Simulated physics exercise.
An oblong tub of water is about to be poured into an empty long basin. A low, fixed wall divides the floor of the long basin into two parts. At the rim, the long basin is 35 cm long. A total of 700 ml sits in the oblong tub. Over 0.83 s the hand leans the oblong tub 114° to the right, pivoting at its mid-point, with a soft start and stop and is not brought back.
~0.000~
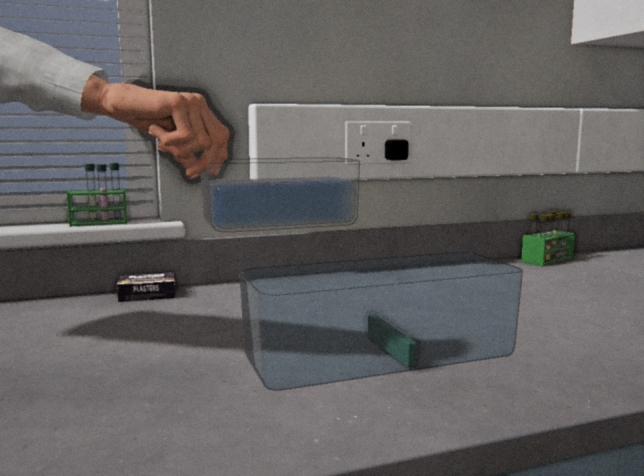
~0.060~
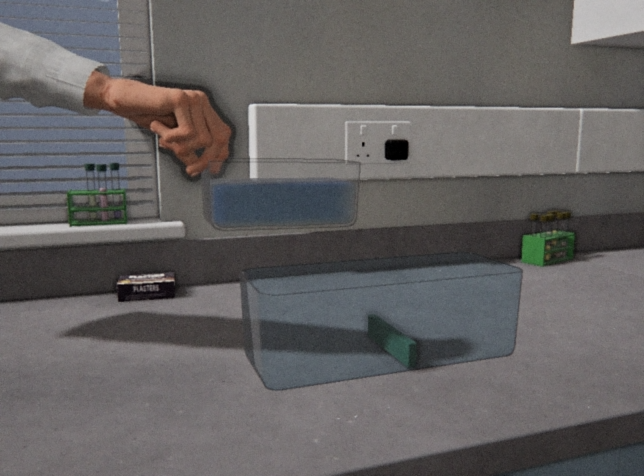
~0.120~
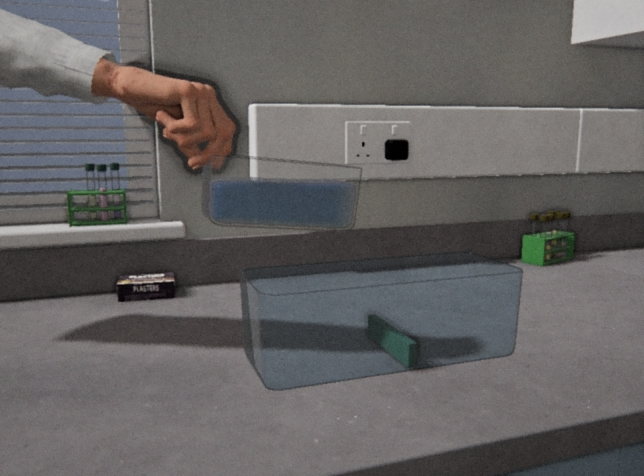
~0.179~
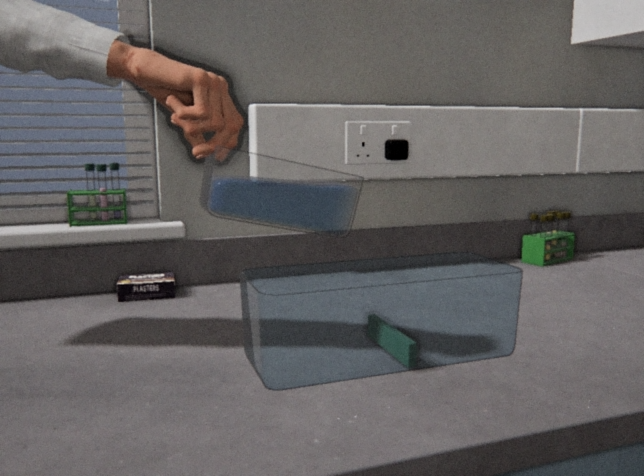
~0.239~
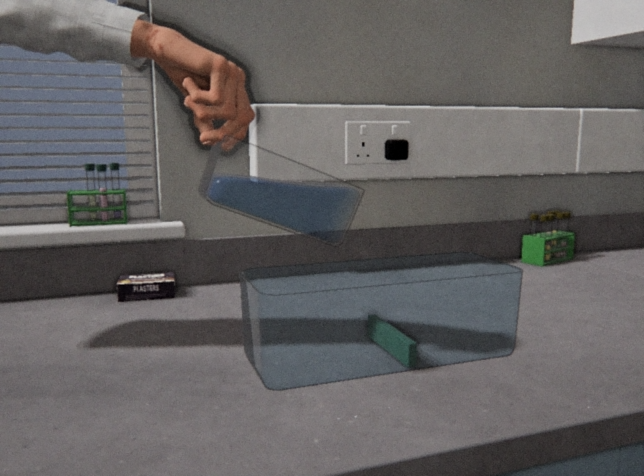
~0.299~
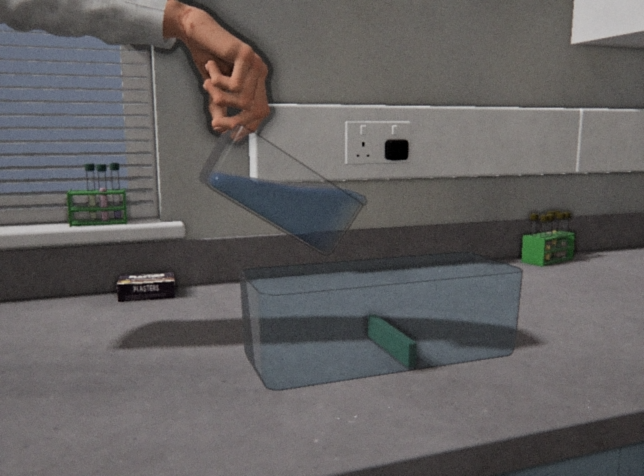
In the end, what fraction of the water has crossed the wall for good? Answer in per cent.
In the end about 38 per cent has crossed for good.
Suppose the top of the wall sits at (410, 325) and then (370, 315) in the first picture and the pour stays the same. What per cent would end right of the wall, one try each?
I'd put it at about 15 per cent for the first and about 55 per cent for the second.
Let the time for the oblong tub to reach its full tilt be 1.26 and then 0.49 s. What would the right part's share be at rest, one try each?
Around 45 per cent first, around 30 per cent next.
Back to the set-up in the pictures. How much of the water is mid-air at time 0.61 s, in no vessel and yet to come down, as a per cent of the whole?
16 %.
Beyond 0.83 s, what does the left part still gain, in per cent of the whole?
Some 4 per cent.
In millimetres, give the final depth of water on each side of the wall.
Once settled, the left stands around 18 mm and the right around 14 mm.
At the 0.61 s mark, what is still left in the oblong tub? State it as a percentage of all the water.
Roughly 14 percent.
Then, 0.61 s in, the tilt is 95° and 14 per cent is still to pour, 41 is left of the wall and 29 right of it.
Then, 0.83 s in, the tilt is 114° and 3 per cent is still to pour, 55 is left of the wall and 36 right of it.
Then, 1.07 s in, the tilt is 114° and 0 per cent is still to pour, 59 is left of the wall and 38 right of it.
Then, 1.33 s in, the tilt is 114° and 0 per cent is still to pour, 59 is left of the wall and 38 right of it.
Finally, 59 per cent lies left of the wall, 38 right of it and 3 outside.
